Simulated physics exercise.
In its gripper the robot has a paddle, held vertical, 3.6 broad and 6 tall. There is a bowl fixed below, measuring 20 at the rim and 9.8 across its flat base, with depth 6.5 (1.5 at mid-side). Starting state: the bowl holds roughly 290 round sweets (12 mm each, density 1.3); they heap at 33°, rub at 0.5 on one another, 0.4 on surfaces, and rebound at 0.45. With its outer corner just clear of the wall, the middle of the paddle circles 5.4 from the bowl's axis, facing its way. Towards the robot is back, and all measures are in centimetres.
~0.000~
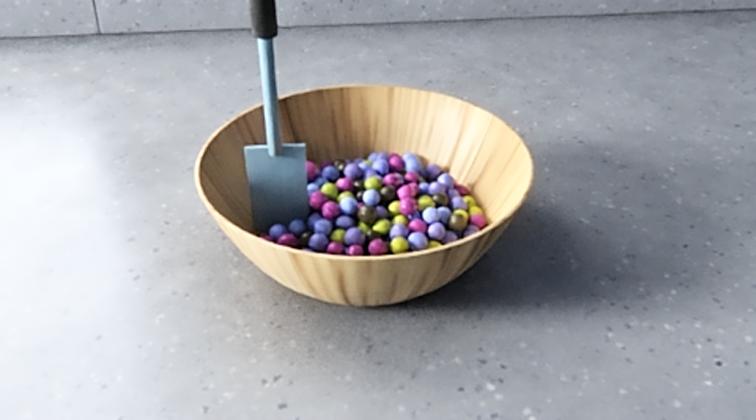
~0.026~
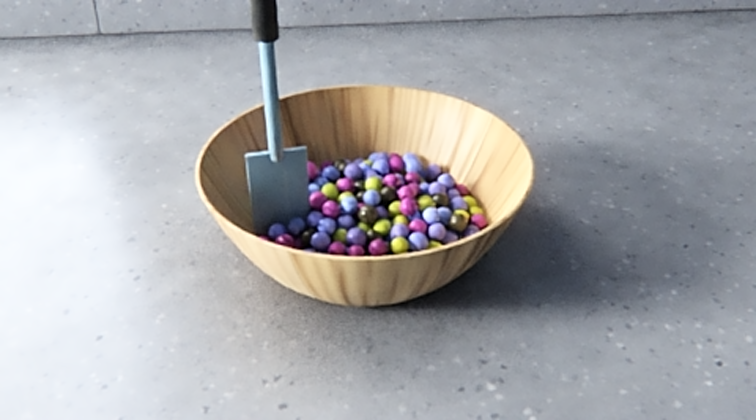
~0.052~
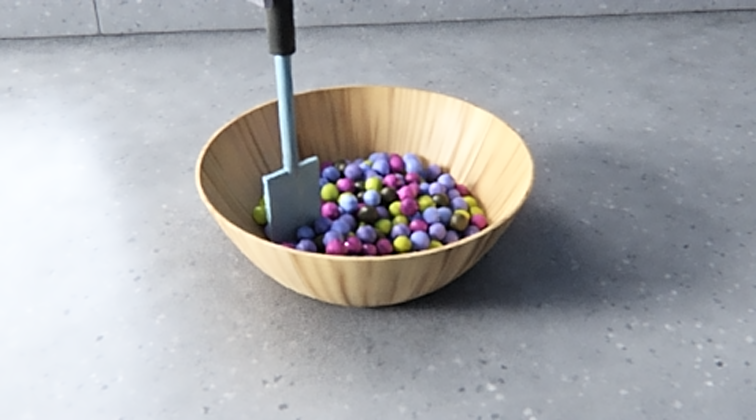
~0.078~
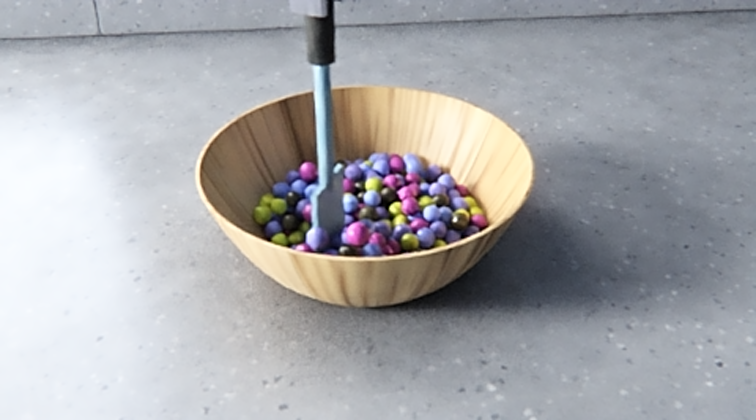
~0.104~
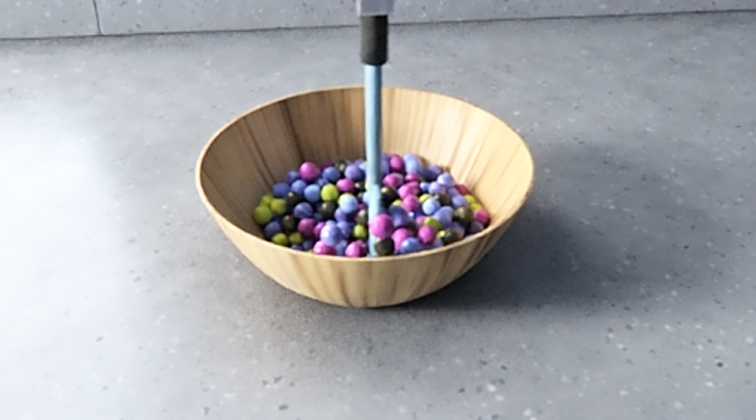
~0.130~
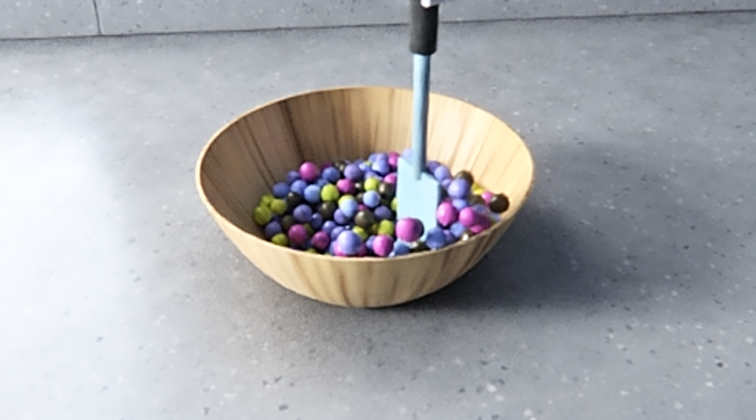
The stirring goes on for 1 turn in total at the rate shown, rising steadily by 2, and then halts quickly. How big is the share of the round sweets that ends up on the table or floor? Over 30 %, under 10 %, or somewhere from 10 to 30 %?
Somewhere from 10 to 30 %.
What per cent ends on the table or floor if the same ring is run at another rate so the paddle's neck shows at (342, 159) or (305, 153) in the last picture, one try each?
Around 5 and 0 percent, in that order.
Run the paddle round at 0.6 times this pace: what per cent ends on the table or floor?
Close to 5 in a hundred.
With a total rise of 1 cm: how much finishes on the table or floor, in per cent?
My guess is close to 30 per cent.
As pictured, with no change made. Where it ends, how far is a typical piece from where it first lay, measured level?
Something like 3 centimetres, give or take.
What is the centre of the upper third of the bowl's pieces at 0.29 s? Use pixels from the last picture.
Centre estimate: (334, 155).
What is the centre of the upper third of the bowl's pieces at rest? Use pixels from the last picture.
Close to (342, 199).
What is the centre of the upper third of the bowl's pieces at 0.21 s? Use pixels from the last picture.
(437, 158), roughly.
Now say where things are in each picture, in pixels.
In the first frame, paddle neck at (273, 124), 0° round; upper third of the load around (372, 205), from x 260 to 475, top at y 160; 287 in the bowl.
In the second frame, paddle neck at (274, 129), 9° round; upper third of the load around (372, 206), from x 260 to 480, top at y 160.
In the third frame, paddle neck at (290, 144), 35° round; upper third of the load around (368, 209), from x 260 to 480, top at y 160.
In the fourth frame, paddle neck at (327, 156), 63° round; upper third of the load around (371, 214), from x 260 to 480, top at y 160.
In the fifth frame, paddle neck at (375, 157), 91° round; upper third of the load around (397, 216), from x 265 to 480, top at y 160.
In the sixth frame, paddle neck at (420, 146), 119° round; upper third of the load around (433, 208), from x 265 to 500, top at y 155; 285 in the bowl, 2 in flight or on the tool.
By 0.21 s, 207° round, highest piece 11 above the table; 270 in the bowl, 17 in flight or on the tool.
By 0.29 s, 294° round, highest piece 11 above the table; 248 in the bowl, 7 on the table or floor, 32 in flight or on the tool.
By 0.53 s, 0° round, highest piece 5 above the table; 238 in the bowl, 49 on the table or floor.
By 1.23 s, 0° round, highest piece 4 above the table; 238 in the bowl, 49 on the table or floor.
Final count, 238 in the bowl, 49 on the table or floor. That is 17 % on the table or floor.
